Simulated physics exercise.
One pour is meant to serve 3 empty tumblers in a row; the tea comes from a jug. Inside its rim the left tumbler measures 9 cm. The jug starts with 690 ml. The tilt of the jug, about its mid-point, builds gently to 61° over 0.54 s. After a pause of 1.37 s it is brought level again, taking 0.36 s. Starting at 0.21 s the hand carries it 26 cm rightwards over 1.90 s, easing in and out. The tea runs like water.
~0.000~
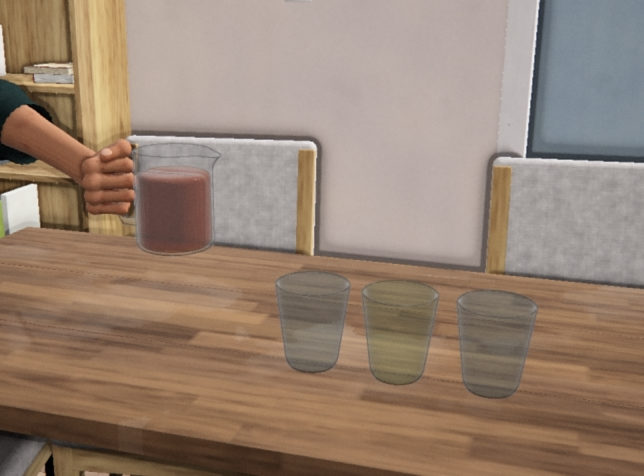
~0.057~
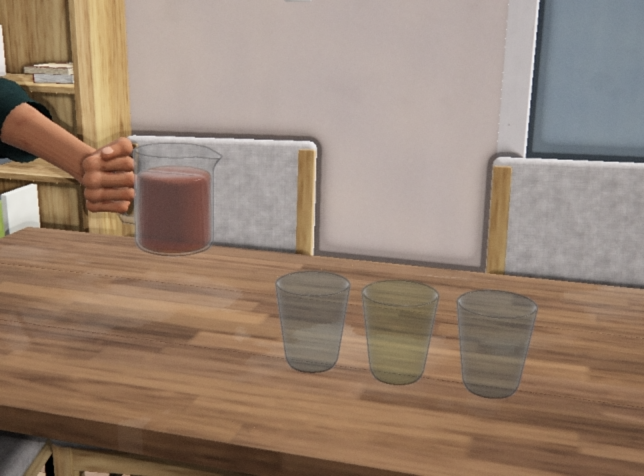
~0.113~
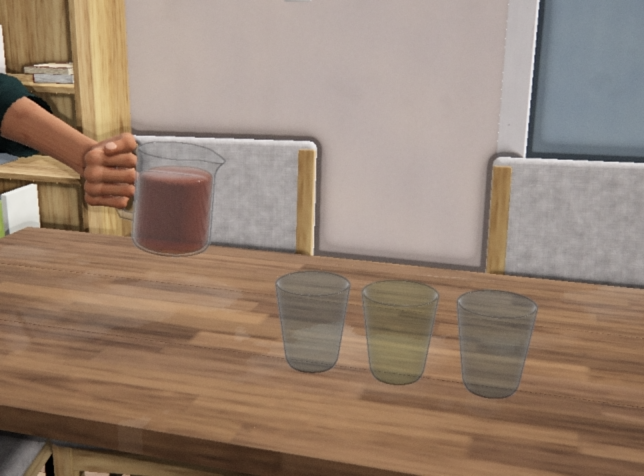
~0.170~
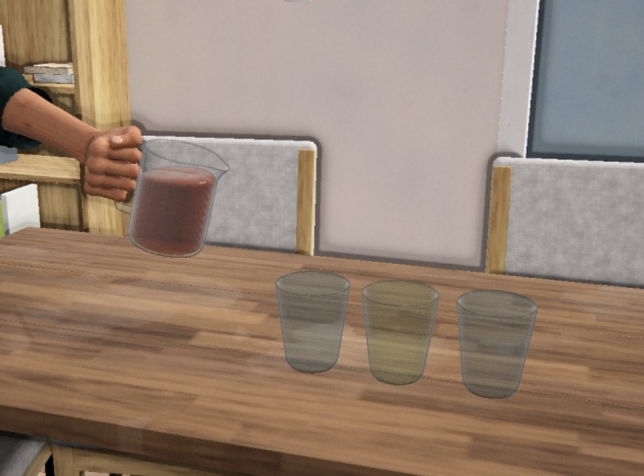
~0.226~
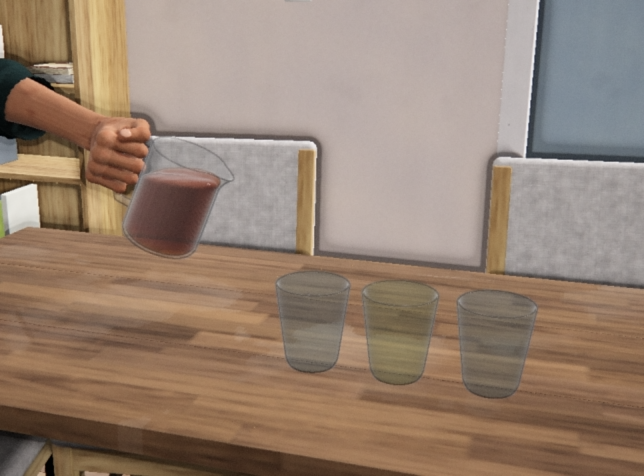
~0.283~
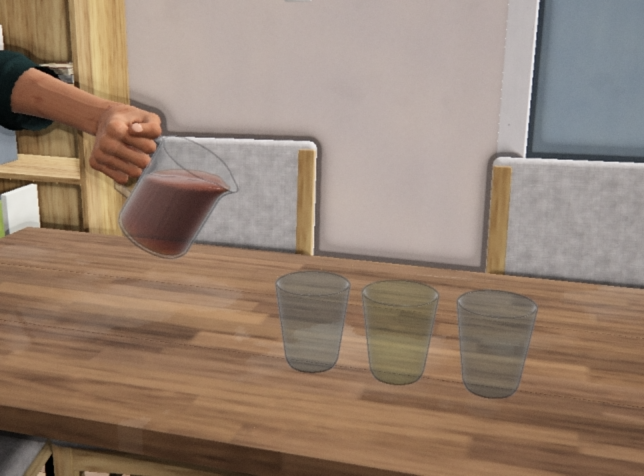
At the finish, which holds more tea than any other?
The left one catches the most.
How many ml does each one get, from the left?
About 210 ml left, 70 ml middle, 20 ml right.
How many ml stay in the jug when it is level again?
About 320 ml.
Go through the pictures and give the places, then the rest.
In the first frame, tilt 0°; pouring edge (220, 155); surface from (143, 170) to (209, 175); the left tumbler's rim runs from (278, 281) to (348, 289); the middle tumbler's rim runs from (364, 290) to (438, 299); the right tumbler's rim runs from (458, 301) to (537, 310).
In the second frame, tilt 2°; pouring edge (221, 157); surface from (143, 170) to (210, 176).
In the third frame, tilt 6°; pouring edge (224, 161); surface from (145, 170) to (212, 177).
In the fourth frame, tilt 14°; pouring edge (229, 169); surface from (147, 172) to (215, 178).
In the fifth frame, tilt 23°; pouring edge (234, 179); surface from (143, 186) to (222, 181).
In the sixth frame, tilt 33°; pouring edge (237, 191); surface from (138, 189) to (230, 185).
After 0.85 s the tilt is 61° and from the left they hold 140 ml, 0 ml, 0 ml, the jug 485 ml, and 20 ml is on the table.
After 1.26 s the tilt is 61° and from the left they hold 210 ml, 15 ml, 0 ml, the jug 405 ml, and 40 ml is on the table.
After 1.69 s the tilt is 61° and from the left they hold 210 ml, 75 ml, 0 ml, the jug 350 ml, and 40 ml is on the table.
After 2.16 s the tilt is 13° and from the left they hold 210 ml, 75 ml, 15 ml, the jug 320 ml, and 65 ml is on the table.
In the end from the left they hold 210 ml, 75 ml, 15 ml, the jug 320 ml, and 70 ml is on the table.
